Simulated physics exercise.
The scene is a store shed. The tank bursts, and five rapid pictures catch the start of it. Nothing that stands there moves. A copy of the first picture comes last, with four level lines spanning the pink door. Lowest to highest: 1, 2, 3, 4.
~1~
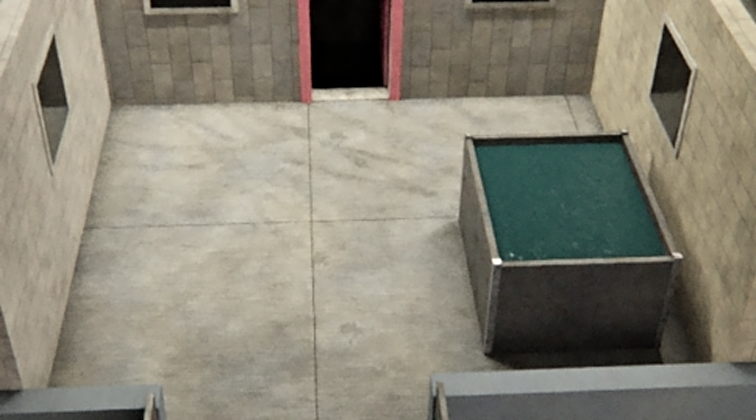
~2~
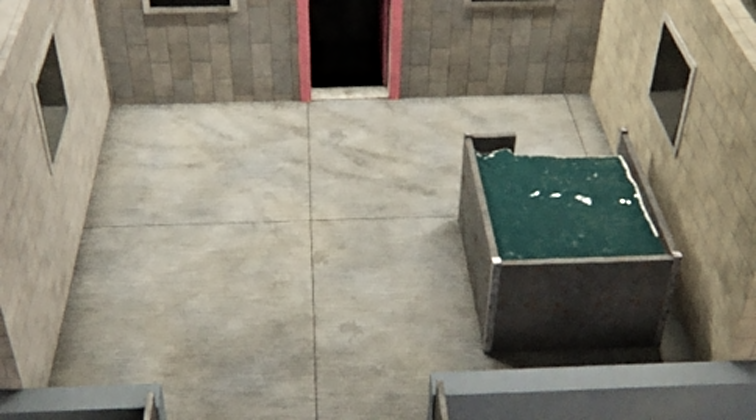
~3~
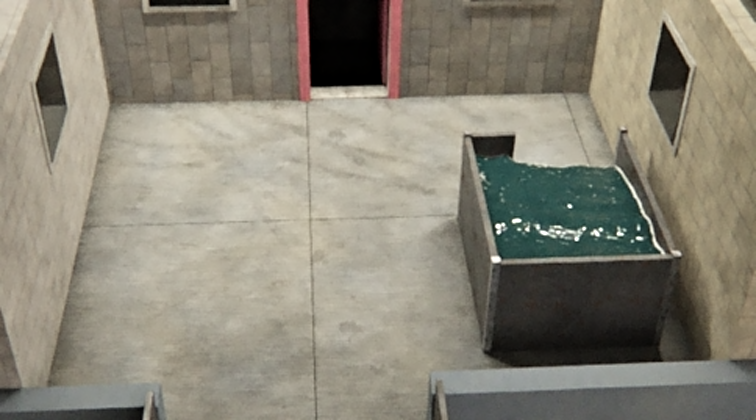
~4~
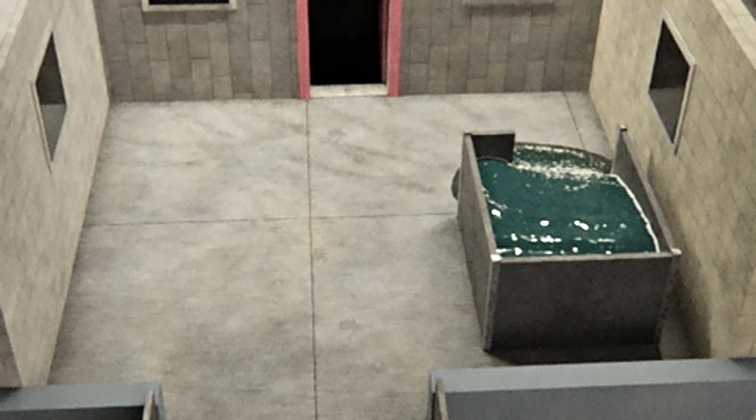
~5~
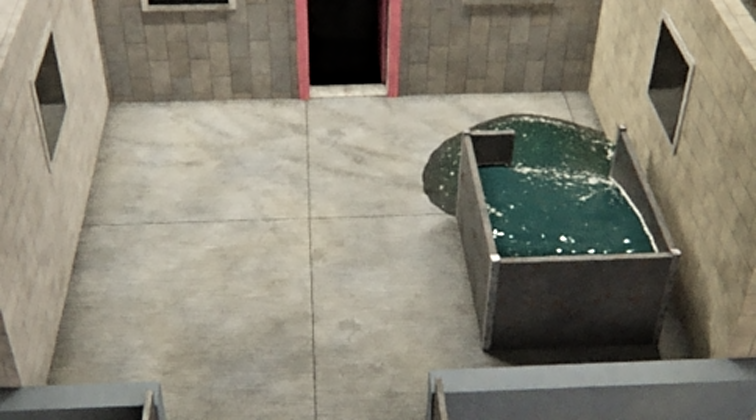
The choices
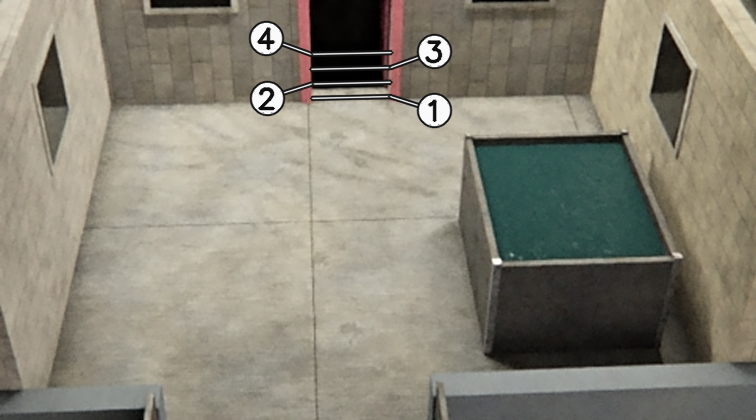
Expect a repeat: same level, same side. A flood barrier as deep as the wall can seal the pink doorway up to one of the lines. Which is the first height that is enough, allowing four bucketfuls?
I would pick mark 2.
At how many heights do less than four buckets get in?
Three of the four.
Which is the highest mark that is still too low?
1 it is.
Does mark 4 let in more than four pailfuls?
No, not at all.
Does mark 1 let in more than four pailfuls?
Yes, that goes wrong.
In white, 1 at (351, 97); 2 at (351, 83); 3 at (351, 68); 4 at (351, 53); from the bottom up 1, 2, 3, 4.
With 1, about 11 bucketfuls get in.
With 2, a splash gets over, under a bucket.
With 3, nothing gets over.
With 4, nothing gets over.
